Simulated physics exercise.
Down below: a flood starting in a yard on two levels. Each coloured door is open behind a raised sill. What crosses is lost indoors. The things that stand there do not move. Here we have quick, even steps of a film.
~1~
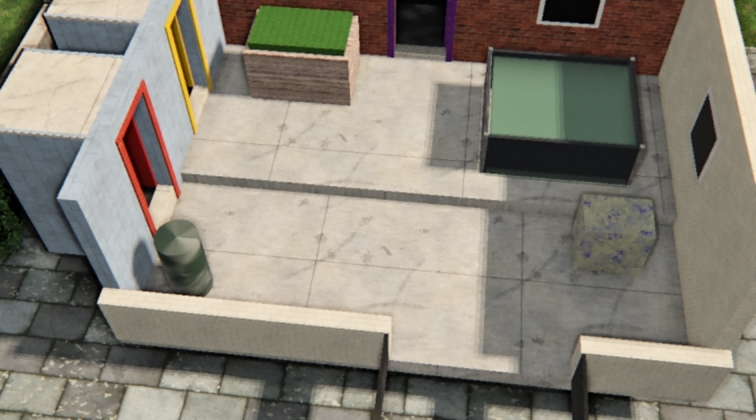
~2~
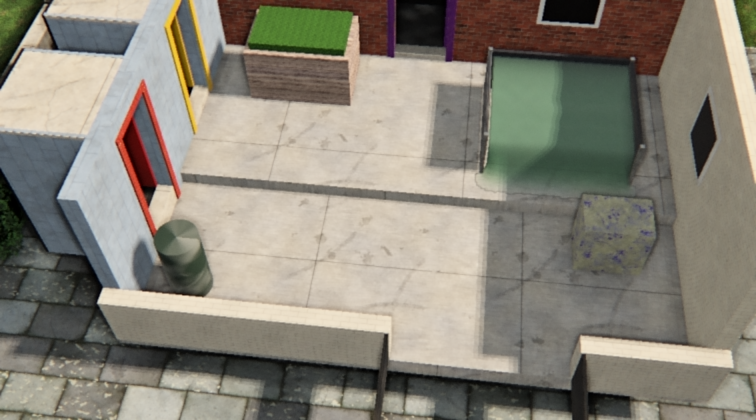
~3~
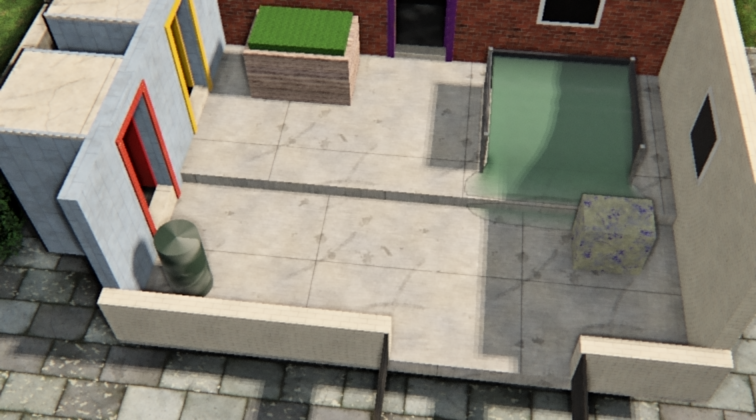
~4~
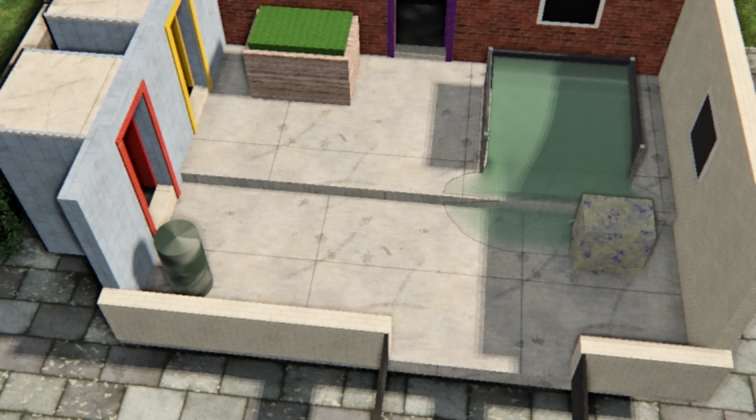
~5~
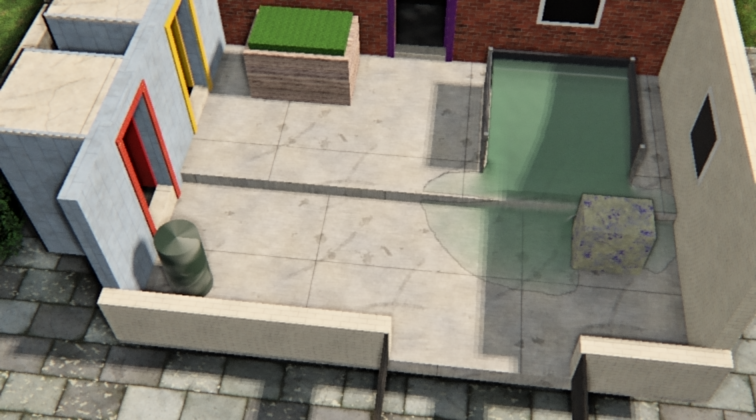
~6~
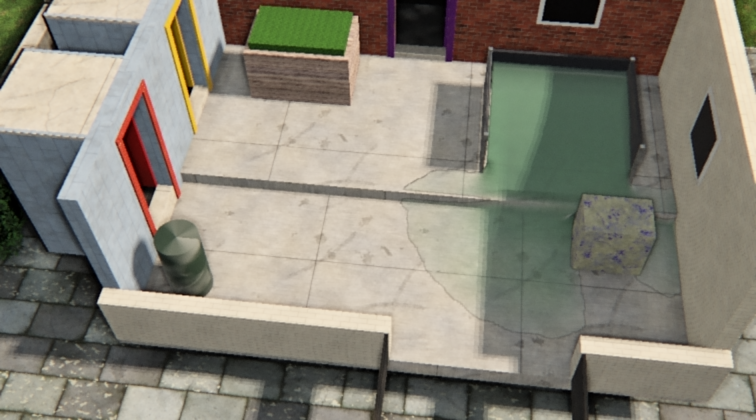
Greenish water stands in a dark-sided tank at the upper right of a two-level paved yard, seen from a fixed, high view, until the tank's near side vanishes. The water pours out over the step and spreads in a thin, rounded sheet across the lower paving, around a speckled block. Red and yellow doorways, a green barrel and a grass-topped planter on the left stay still.
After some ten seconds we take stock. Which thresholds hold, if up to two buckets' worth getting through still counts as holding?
The yellow door holds; the red door holds; the purple door holds.
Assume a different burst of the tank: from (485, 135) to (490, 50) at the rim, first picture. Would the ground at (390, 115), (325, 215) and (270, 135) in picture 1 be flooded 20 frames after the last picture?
Soaked, soaked, soaked.
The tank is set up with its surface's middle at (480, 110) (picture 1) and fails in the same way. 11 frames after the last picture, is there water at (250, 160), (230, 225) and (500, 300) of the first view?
I'd say still dry for the first, still dry for the second and swamped for the third.
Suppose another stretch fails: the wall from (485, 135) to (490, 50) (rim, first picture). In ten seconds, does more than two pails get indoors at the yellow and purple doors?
Result - yellow door overshoots, purple door overshoots.
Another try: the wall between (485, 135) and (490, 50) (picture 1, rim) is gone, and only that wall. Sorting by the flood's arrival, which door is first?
The purple-painted one, I reckon.
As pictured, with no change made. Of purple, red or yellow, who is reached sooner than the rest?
Answer: The red door.
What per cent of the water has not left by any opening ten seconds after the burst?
52 %.
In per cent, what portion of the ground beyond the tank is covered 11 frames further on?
Roughly 40 per cent.
A moment on, water covers 30 % of the floor; the yellow door not reached, the red door not reached, the purple door not reached.
Next, water covers 40 % of the floor; the yellow door not reached, the red door not reached, the purple door not reached.
Then, water covers 50 % of the floor; the yellow door not reached, the red door not reached, the purple door not reached.
Later, water covers 60 % of the floor; the yellow door not reached, the red door wet at the sill, nothing in, the purple door not reached.
In the end, water covers 55 % of the floor; the yellow door not reached, the red door wet at the sill, nothing in, the purple door wet at the sill, nothing in.
